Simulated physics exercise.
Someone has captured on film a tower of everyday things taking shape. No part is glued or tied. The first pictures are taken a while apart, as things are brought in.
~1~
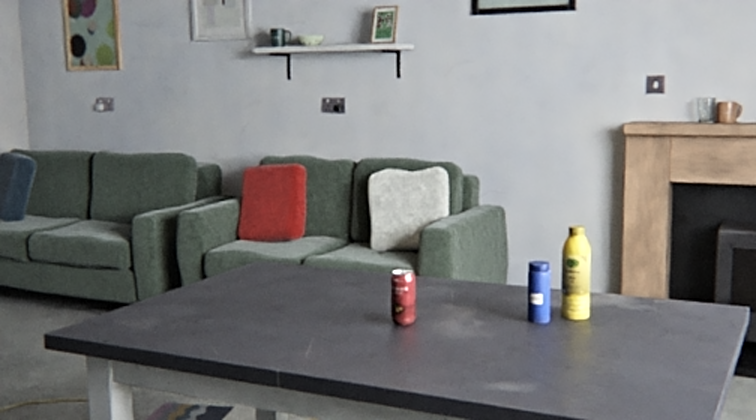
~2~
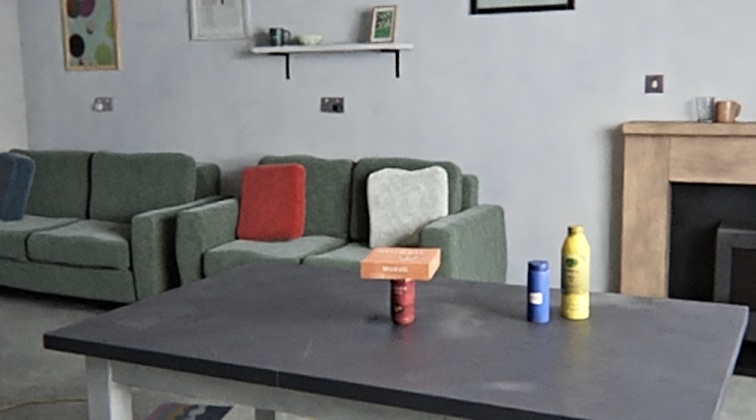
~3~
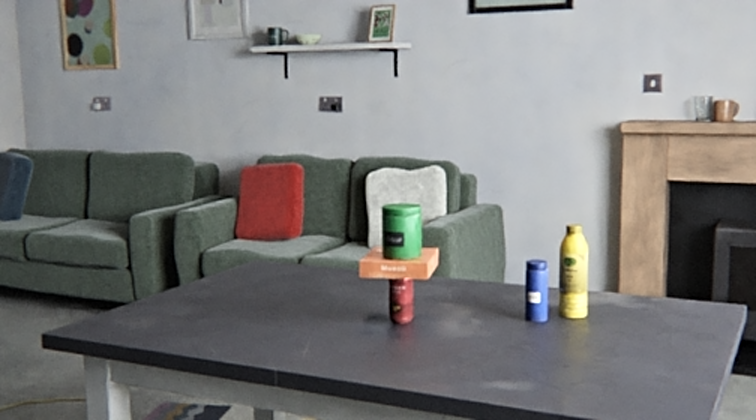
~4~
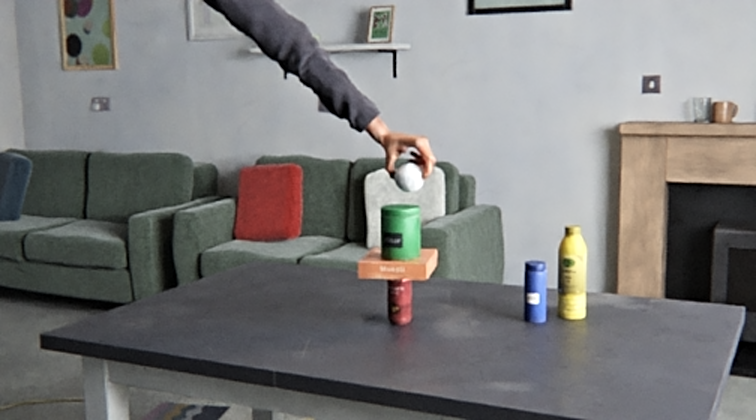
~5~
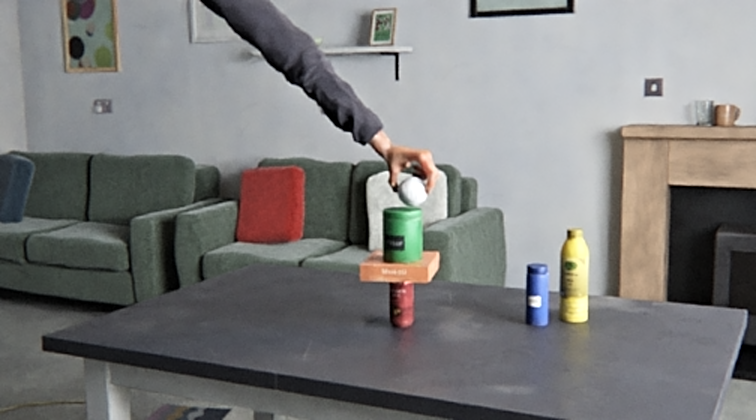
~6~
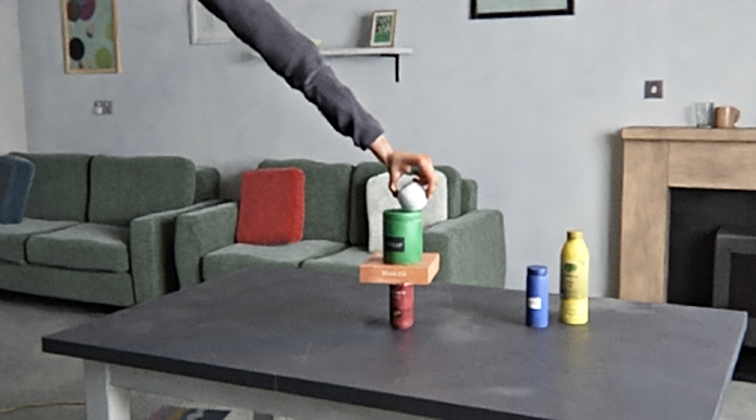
A tower of can, packet and green jar builds up, and a hand lowers a white onion onto it.
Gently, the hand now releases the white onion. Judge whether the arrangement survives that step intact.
It survives intact.
Then, 0.30 s on from there, no change.
Then, 1.30 s on from there, white onion resting near (413, 198).
In the end, all 6 unmoved. At the end, from the last picture's camera, white onion near (413, 198). The pile keeps its balance.
